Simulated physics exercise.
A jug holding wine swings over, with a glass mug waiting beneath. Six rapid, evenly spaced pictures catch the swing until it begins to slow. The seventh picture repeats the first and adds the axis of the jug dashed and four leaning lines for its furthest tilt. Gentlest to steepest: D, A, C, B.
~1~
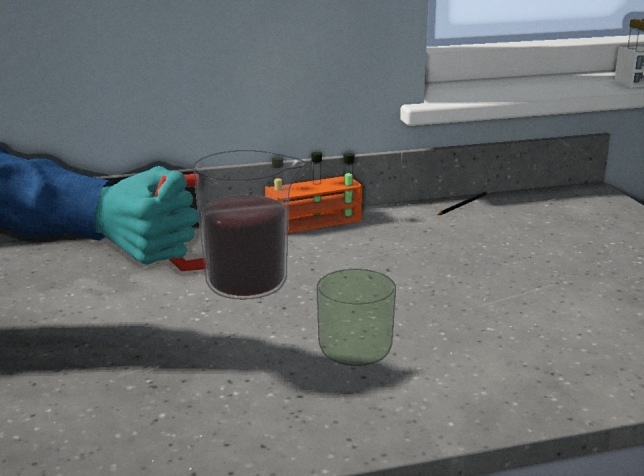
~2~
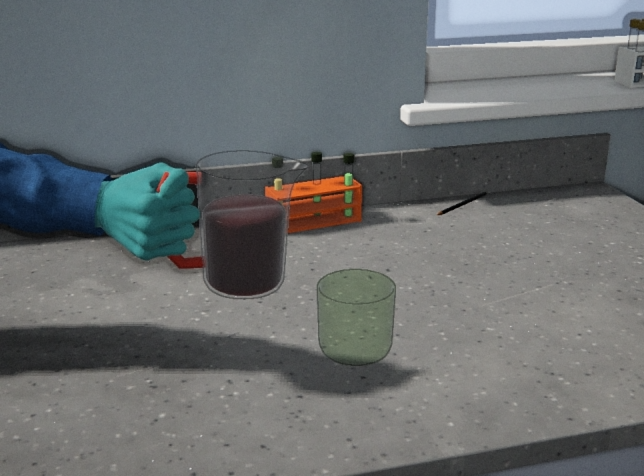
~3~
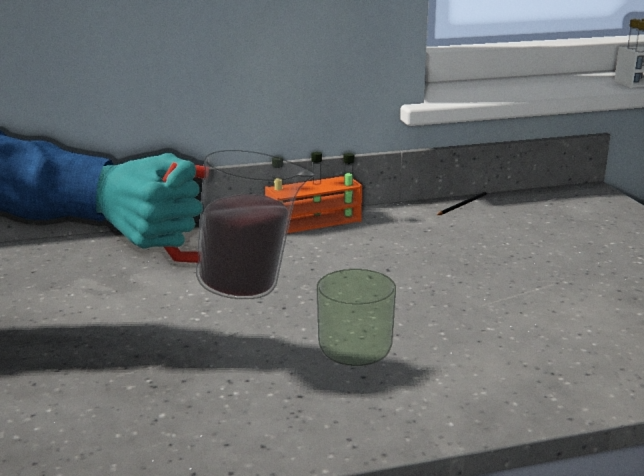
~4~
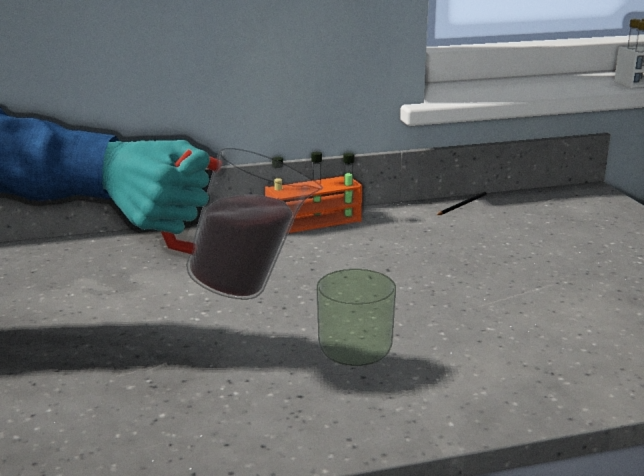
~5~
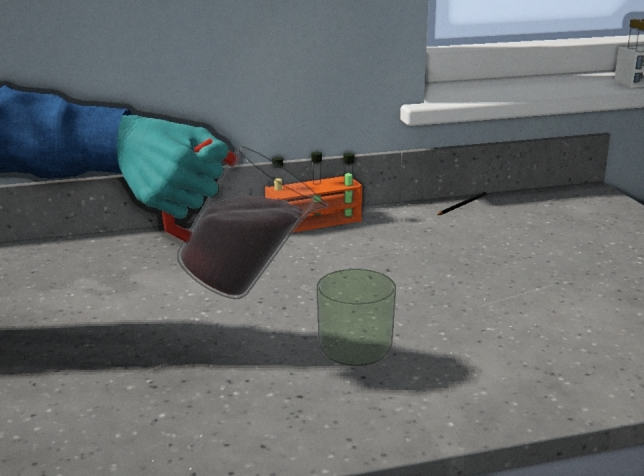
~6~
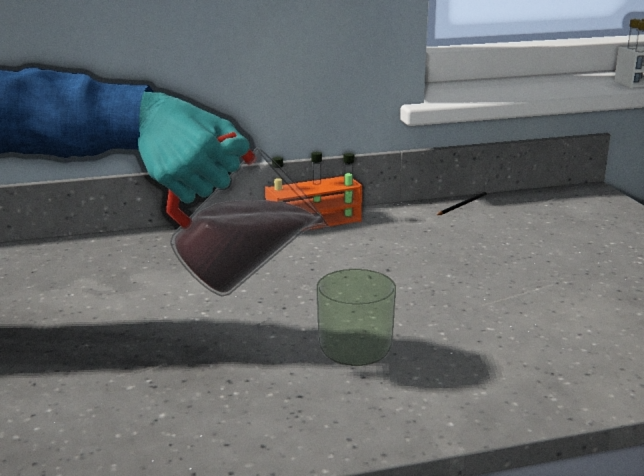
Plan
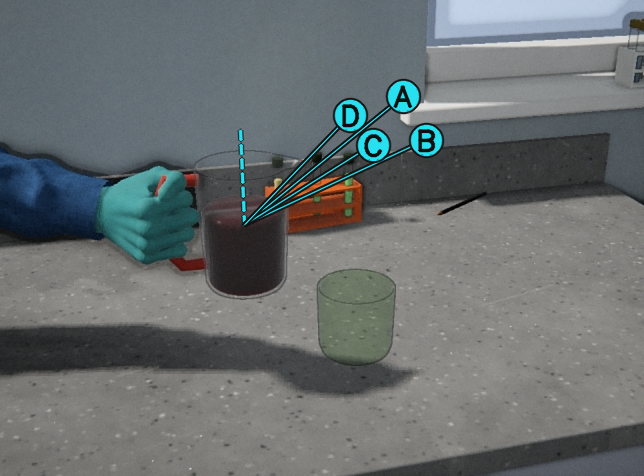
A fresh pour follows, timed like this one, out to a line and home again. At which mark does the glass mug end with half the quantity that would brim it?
Best: B.
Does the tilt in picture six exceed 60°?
No.
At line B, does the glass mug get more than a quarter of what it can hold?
Yes.
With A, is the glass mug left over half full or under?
Under.
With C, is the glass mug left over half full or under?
Under half.
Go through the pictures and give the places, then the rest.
Upright, lip at (304, 162); rim of the glass mug round (356, 285); nothing has left yet, in the first frame.
Tipped about 3°, lip at (307, 165); nothing has left yet, in the second frame.
Tipped about 10°, lip at (313, 173); nothing has left yet, in the third frame.
Tipped about 21°, lip at (321, 186); nothing has left yet, in the fourth frame.
Tipped about 35°, lip at (326, 204); nothing has left yet, in the fifth frame.
Tipped about 49°, lip at (327, 223); nothing has left yet, in the sixth frame.
In cyan, A at (390, 106); B at (410, 146); C at (358, 153); D at (338, 126).
Choosing A, the glass mug ends with about 15 % of what it can hold.
Choosing B, the glass mug ends with about 50 % of what it can hold.
Choosing C, the glass mug ends with about 30 % of what it can hold.
Choosing D, the glass mug ends with about 5 % of what it can hold.
